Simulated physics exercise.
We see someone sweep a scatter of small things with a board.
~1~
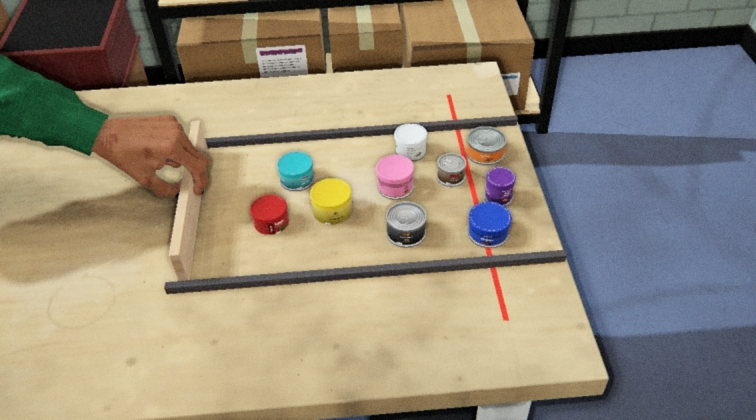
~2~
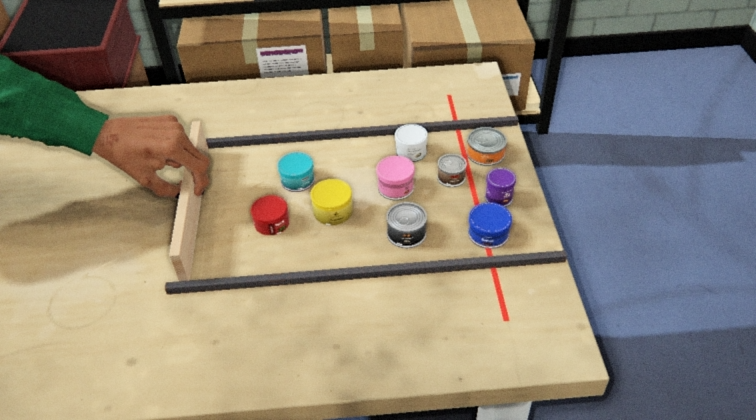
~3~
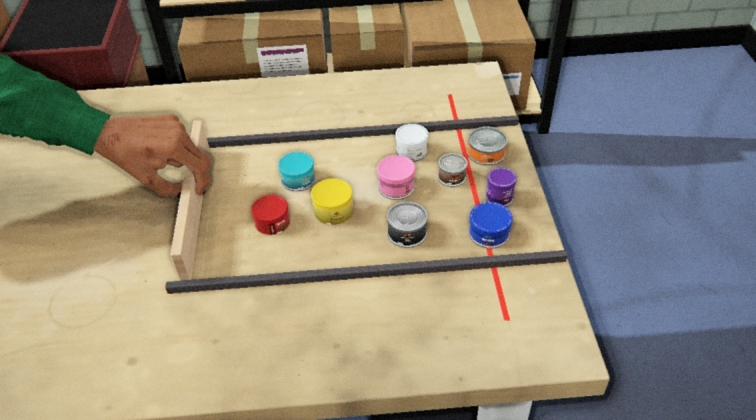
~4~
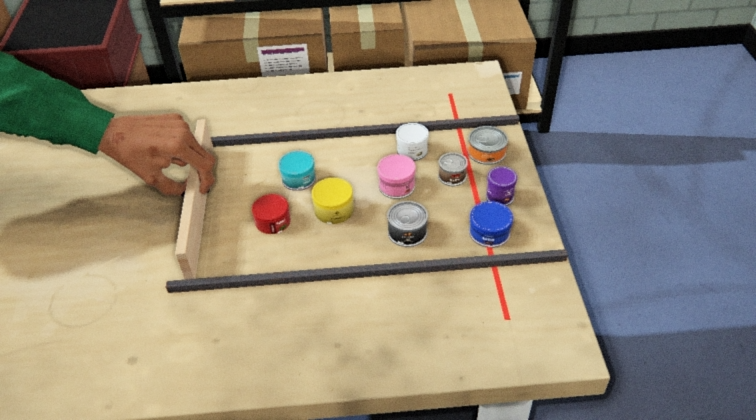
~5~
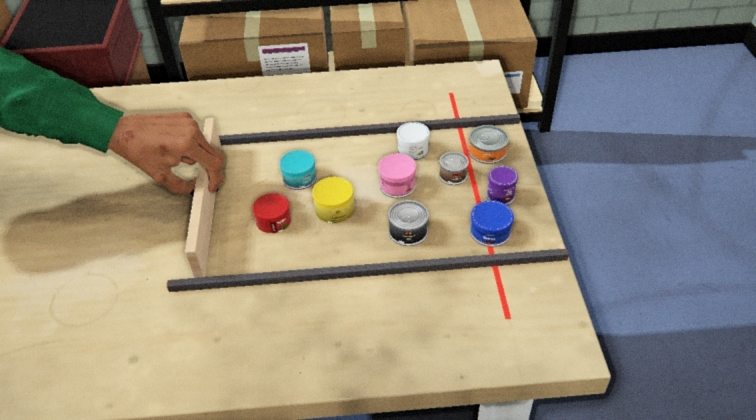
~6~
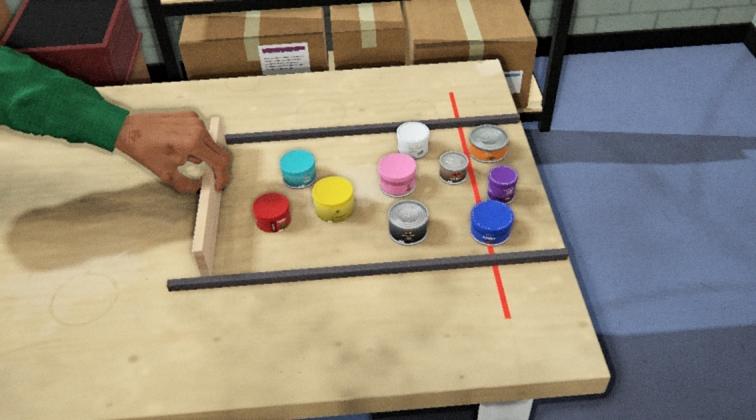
We see small, colourful lidded containers scattered between two dark rails on a wooden table, some near a red line. A hand in a green sleeve slides an upright board slightly right towards them, while the containers stay practically still.
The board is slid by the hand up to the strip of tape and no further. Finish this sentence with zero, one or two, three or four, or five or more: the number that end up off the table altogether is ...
The number that end up off the table altogether is one or two.
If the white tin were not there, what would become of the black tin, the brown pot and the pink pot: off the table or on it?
So: The black tin does not drop, the brown pot goes down, the pink pot does not drop.
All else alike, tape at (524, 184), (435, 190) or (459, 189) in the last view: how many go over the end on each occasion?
6, 0, 0.
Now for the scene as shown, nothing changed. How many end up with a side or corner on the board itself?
That comes to 4.
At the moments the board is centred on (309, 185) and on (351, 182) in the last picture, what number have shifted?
3 by the first point, 4 by the second.
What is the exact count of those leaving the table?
Result - number fallen: 2.
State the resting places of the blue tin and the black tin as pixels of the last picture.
Blue tin at about (545, 218), black tin at about (508, 229).
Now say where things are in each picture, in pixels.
The first frame shows orange tin (486, 146); purple tin (500, 187); blue tin (489, 225); board (191, 196); tape (473, 189).
The second frame shows purple tin (500, 188); red tub (271, 216).
The third frame shows blue tin (490, 225); brown pot (452, 170).
The fourth frame shows orange tin (487, 145); black tin (408, 224).
The fifth frame shows purple tin (502, 186); pink pot (398, 176).
The sixth frame shows orange tin (488, 144); purple tin (502, 185); blue tin (491, 223); board (211, 192); tape (475, 187).
A little later, none off yet; orange tin at rest near (488, 144); purple tin at rest near (502, 185); blue tin at rest near (491, 223).
Next, none off yet; orange tin moving near (491, 142); purple tin shifted a little near (515, 184); blue tin moving near (496, 222).
When it is over, the number that fall off is one or two; down, brown pot and purple tin.
